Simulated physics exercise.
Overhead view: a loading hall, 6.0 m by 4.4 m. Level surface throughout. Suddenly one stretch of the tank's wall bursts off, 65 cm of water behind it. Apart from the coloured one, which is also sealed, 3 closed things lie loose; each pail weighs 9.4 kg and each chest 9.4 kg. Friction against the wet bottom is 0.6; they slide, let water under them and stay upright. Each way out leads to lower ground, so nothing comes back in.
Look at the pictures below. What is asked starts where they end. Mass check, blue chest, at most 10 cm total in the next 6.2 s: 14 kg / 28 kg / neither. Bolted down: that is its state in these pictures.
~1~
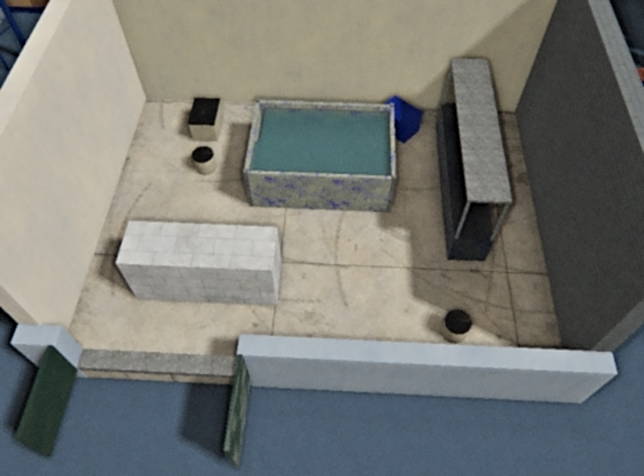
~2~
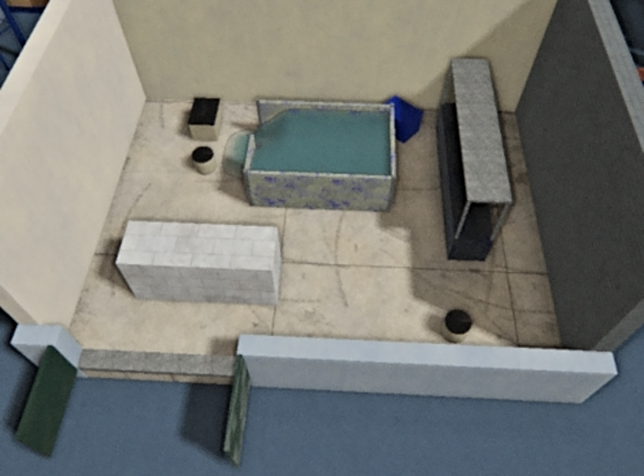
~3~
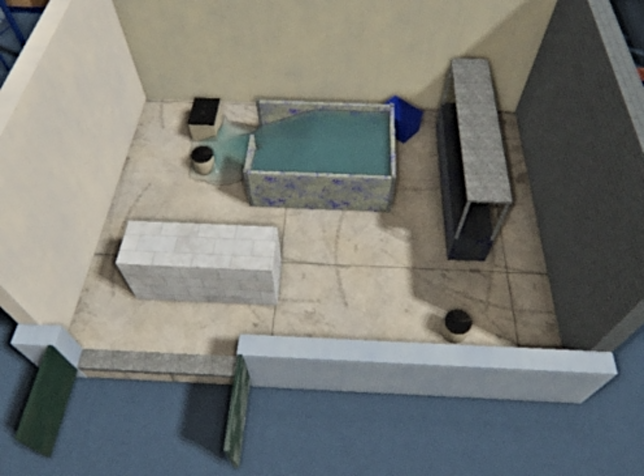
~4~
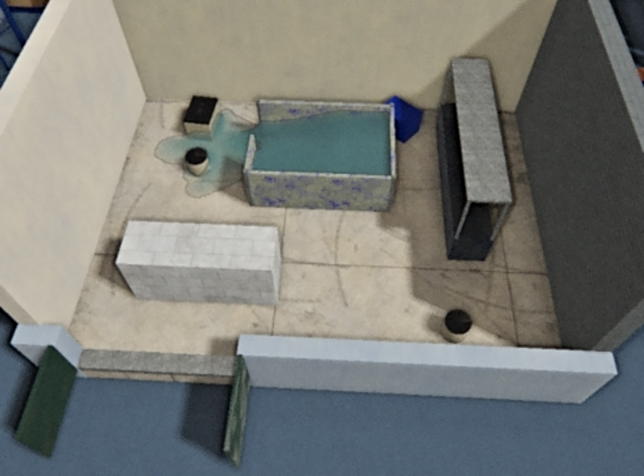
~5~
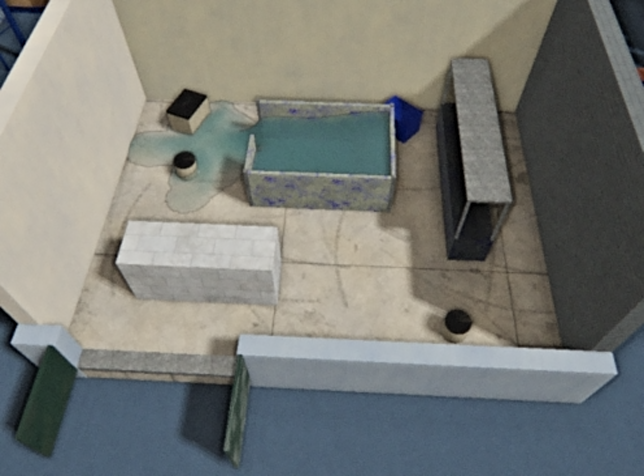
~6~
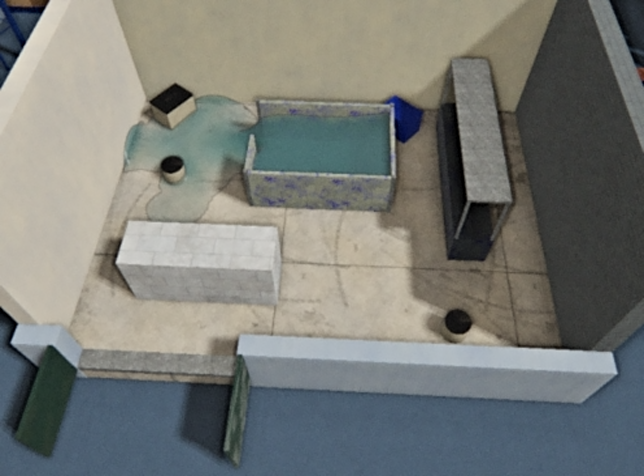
28 kg.
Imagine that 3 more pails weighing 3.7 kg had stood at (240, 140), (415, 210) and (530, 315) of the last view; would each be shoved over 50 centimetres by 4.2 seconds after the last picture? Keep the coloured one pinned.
In the order given, further, not as far and not as far.
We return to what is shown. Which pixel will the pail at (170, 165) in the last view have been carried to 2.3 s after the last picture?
(99, 328), roughly.
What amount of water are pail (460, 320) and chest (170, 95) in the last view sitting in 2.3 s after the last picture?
0 and 21 cm.
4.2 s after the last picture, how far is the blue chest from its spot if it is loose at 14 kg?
30 cm.
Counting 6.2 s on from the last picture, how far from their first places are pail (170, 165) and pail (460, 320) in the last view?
Washed out; 0 cm.
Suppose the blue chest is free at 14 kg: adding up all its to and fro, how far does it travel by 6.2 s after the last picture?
Some 40 centimetres of travel in total.
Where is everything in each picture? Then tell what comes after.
The blue chest at (401, 110), on the bottom; 2.5 m2 under water; 0 of 4 have shifted, in the first frame.
The blue chest at (401, 110) rests on the ground; water covers 3.0 m2; 0 of 4 have shifted, in the second frame.
The blue chest at (401, 110), on the bottom; water covers 3.5 m2; 0 of 4 have shifted, in the third frame.
The blue chest at (401, 110) rests on the ground; water covers 4.1 m2; 2 of 4 have shifted, in the fourth frame.
The blue chest at (401, 110) rests on the ground; water covers 5.0 m2; 2 of 4 have shifted, in the fifth frame.
The blue chest at (401, 110) rests on the ground; 5.8 m2 under water; 2 of 4 have shifted, in the sixth frame.
Then, 0.6 s after the last picture the blue chest would be 0 cm from its start with 14 kg and 0 cm from its start with 28 kg; 0 cm of water round it then.
Then, 2.3 s after the last picture the blue chest would be 0 cm from its start with 14 kg and 0 cm from its start with 28 kg; 0 cm of water round it then.
Then, 4.2 s after the last picture the blue chest would be 32 cm from its start with 14 kg and 0 cm from its start with 28 kg; 6 cm of water round it then.
Then, 6.2 s after the last picture the blue chest would be 40 cm from its start with 14 kg and 0 cm from its start with 28 kg; 6 cm of water round it then.
